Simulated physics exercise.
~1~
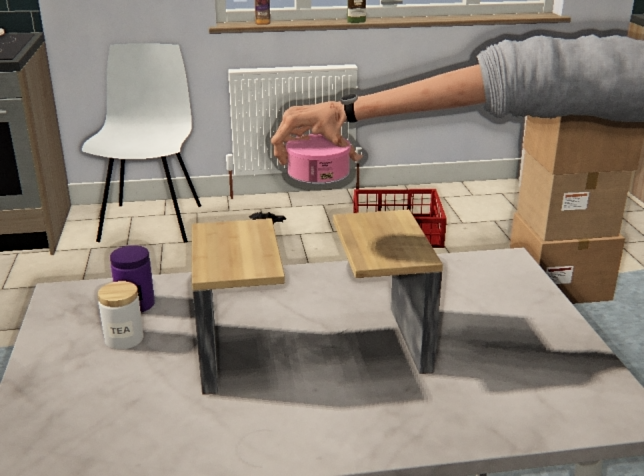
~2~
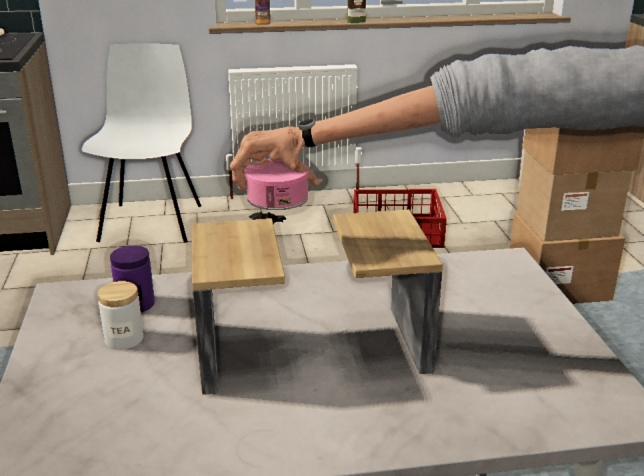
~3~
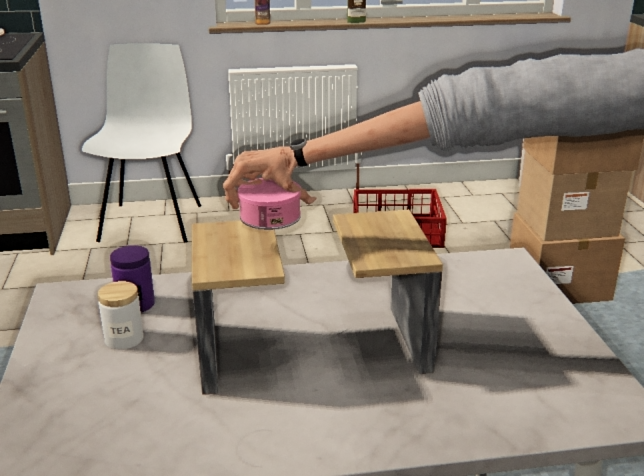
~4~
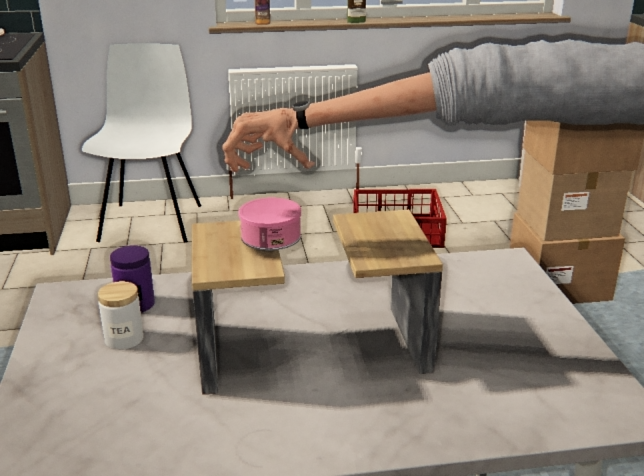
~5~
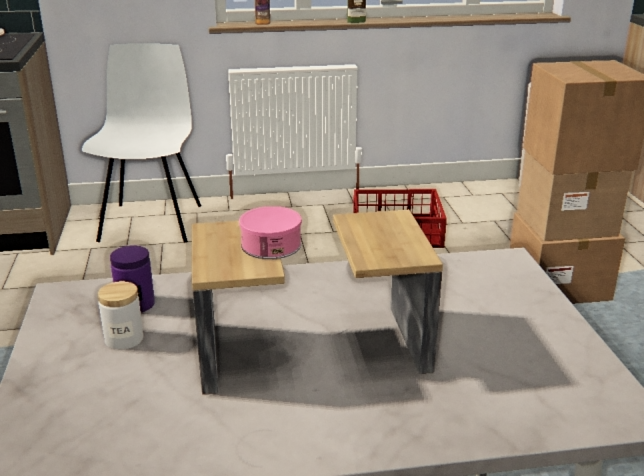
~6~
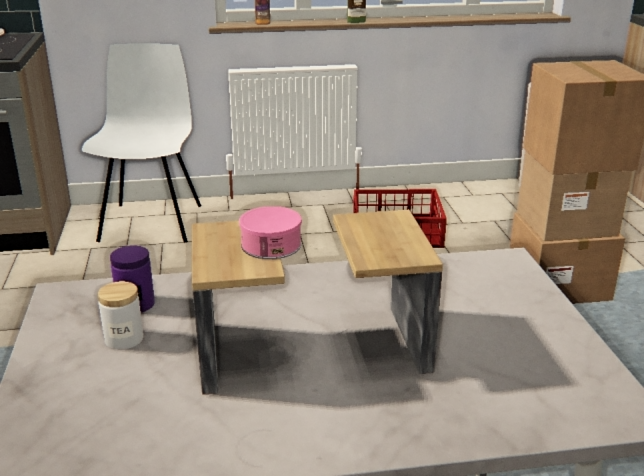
A pink tub is lowered by a hand, released, and rests on the wooden ledges.
